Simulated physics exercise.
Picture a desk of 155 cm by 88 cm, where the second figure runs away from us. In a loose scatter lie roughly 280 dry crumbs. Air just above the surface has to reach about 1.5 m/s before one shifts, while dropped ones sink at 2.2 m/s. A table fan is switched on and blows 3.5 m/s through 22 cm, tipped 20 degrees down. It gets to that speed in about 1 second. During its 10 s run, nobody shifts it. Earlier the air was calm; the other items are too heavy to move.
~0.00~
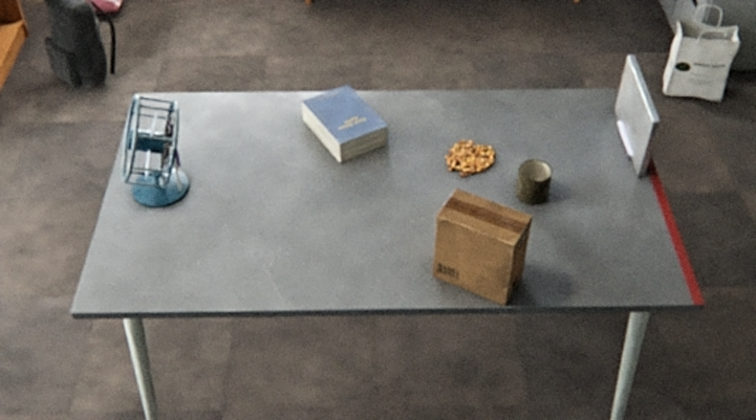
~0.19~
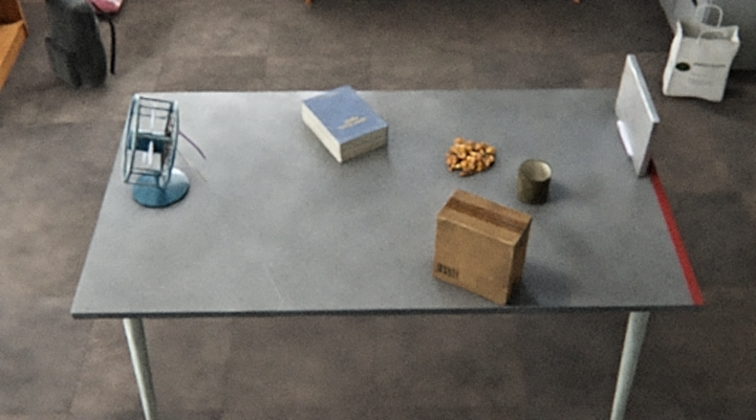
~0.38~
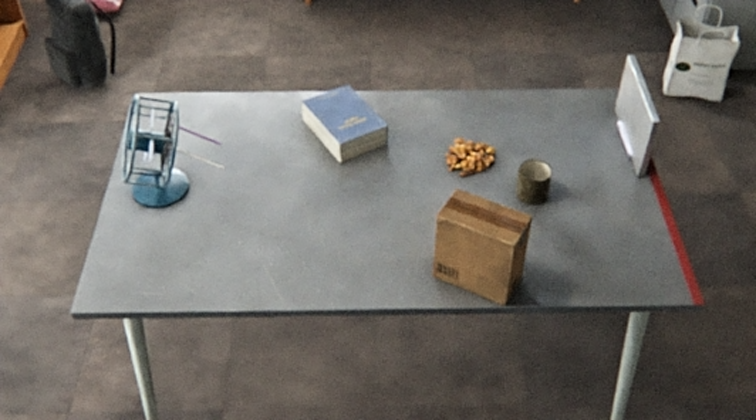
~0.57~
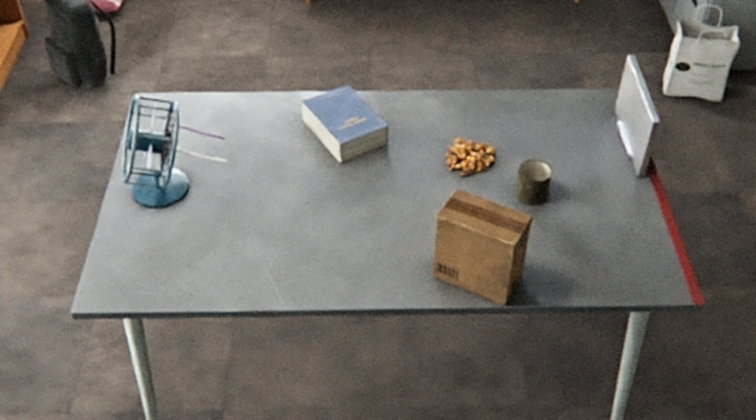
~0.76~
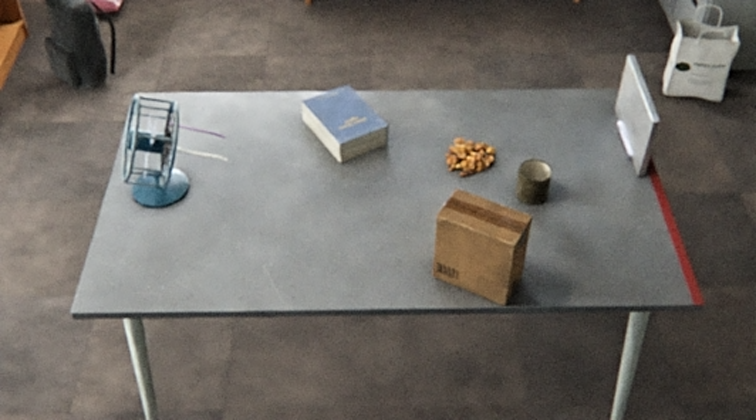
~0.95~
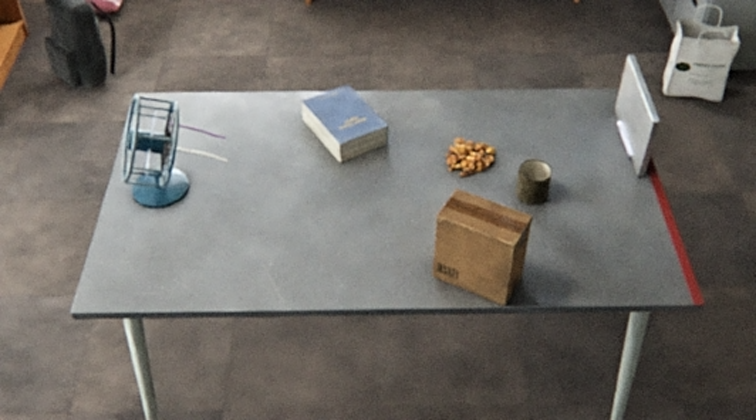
At first, a small blue table fan stands at the left of a grey desk, with a blue book, a heap of brown crumbs, a mug and a cardboard box nearby. Then thin streamers lift from the fan's front and stretch rightward, wavering slightly, while the crumbs and everything else stay still.
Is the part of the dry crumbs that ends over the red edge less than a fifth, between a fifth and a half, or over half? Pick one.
It is less than a fifth.
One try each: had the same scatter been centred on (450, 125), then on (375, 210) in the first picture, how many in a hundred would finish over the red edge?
Roughly 0 %, then 80 %.
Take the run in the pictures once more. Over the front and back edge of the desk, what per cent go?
About 0 % front, about 90 % back.
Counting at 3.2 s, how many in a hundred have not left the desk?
Roughly 25 per cent.
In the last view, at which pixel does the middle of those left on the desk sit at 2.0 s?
I'd aim at pixel (618, 131) or close to it.
After 2.0 s the count stands so, 0 % are over the red edge; the middle of those still in play is near (618, 131).
After 3.2 s the count stands so, 1 % are over the red edge; the middle of those still in play is near (623, 140).
After 5.5 s the count stands so, 1 % are over the red edge.
After 10.0 s, at the end, 1 % are over the red edge.
